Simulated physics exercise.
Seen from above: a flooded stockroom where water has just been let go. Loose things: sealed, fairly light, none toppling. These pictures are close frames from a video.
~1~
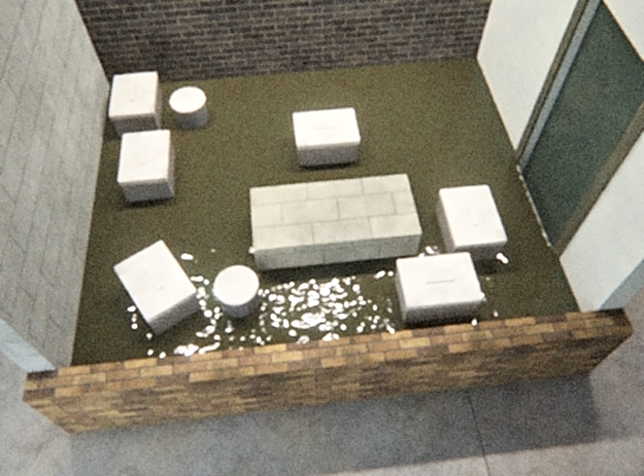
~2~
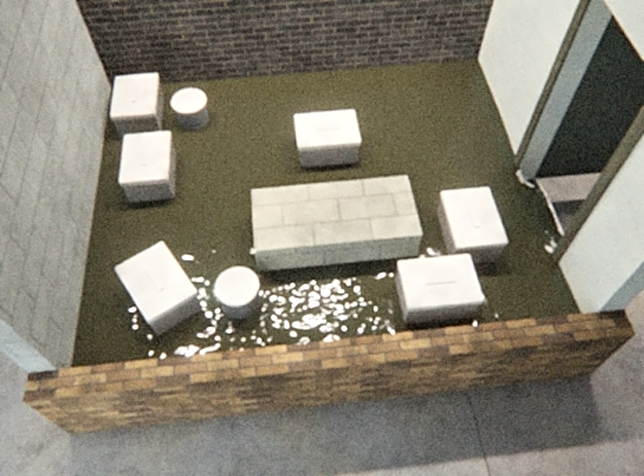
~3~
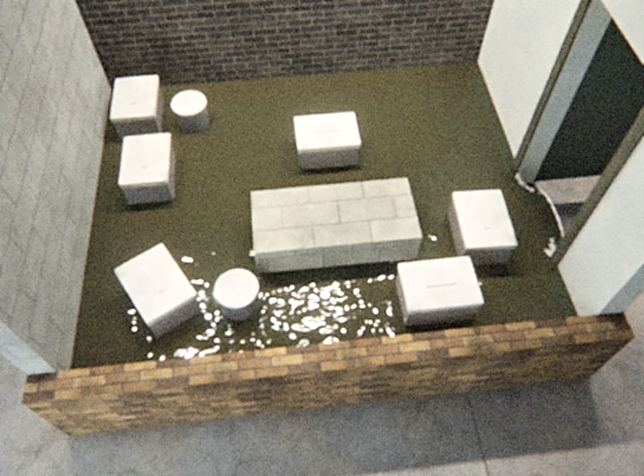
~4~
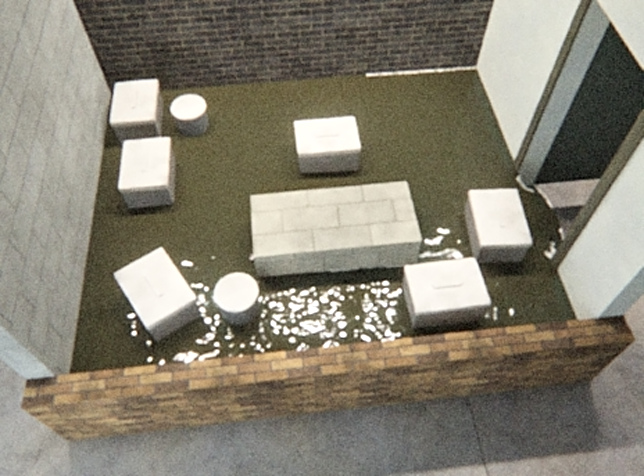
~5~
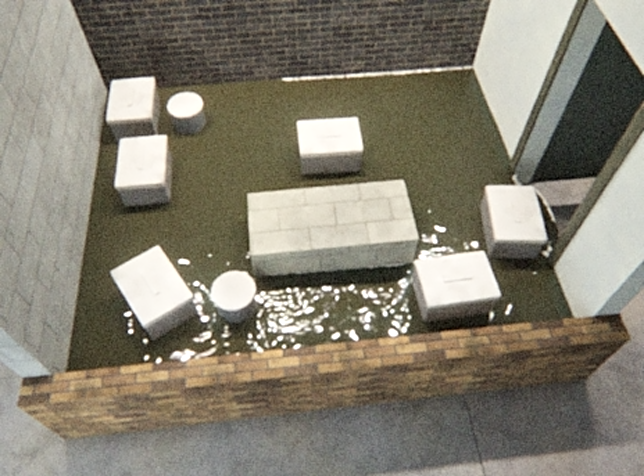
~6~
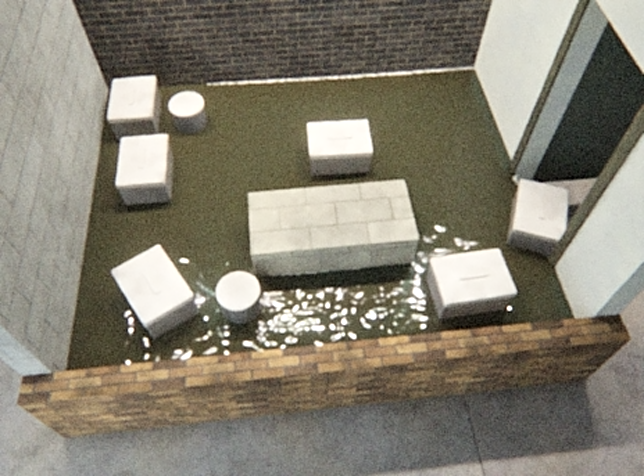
A white block floating in murky water drifted right toward the opened doorway and turned beside it, while another near the low brick wall followed more slowly and the large center slab stayed put.
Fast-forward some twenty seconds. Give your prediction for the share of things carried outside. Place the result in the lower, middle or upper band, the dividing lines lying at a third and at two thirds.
The share is one third to two thirds.
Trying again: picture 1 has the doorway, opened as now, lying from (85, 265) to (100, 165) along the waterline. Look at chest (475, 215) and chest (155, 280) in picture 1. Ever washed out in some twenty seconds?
Outcome by order: Not lost; exits.
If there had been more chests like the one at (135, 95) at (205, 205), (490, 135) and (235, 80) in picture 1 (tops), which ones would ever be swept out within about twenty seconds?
First doesn't escape, second escapes, third doesn't escape.
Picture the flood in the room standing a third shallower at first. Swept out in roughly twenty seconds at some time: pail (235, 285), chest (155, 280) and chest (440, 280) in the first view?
Per object: Exited / remained / exited.
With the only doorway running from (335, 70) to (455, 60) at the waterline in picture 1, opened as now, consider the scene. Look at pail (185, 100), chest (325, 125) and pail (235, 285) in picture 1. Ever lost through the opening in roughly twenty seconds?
In turn: Through, yes, still in.
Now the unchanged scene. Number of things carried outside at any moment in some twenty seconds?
So that is 4.
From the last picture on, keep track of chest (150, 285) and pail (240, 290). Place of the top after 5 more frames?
Estimate: First at (186, 295), second at (324, 289), approximately.
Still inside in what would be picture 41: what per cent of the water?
I'd say close to 46 percent.
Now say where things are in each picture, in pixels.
The first picture shows a chest at (473, 214) floats; a chest at (439, 279), afloat; 0 of 8 have shifted.
The second picture shows a chest at (474, 216) floats; a chest at (440, 281), afloat; 0 of 8 have shifted.
The third picture shows a chest at (484, 218) floats, close to its start; a chest at (440, 283), afloat; 1 of 8 have shifted.
The fourth picture shows a chest at (500, 216) floats, close to its start; a chest at (447, 284), afloat, close to its start; 2 of 8 have shifted.
The fifth picture shows a chest at (516, 212), afloat, a stride from its start; a chest at (457, 278), afloat, close to its start; 3 of 8 have shifted.
The sixth picture shows a chest at (542, 209) floats, a stride from its start; a chest at (473, 275) floats, a stride from its start; 3 of 8 have shifted.
A moment on, 1 of 8 are out; 7 afloat.
Next, 3 of 8 are out; 5 afloat.
Later, 4 of 8 are out; 4 afloat.
In the end, 4 of 8 are out; 1 afloat.
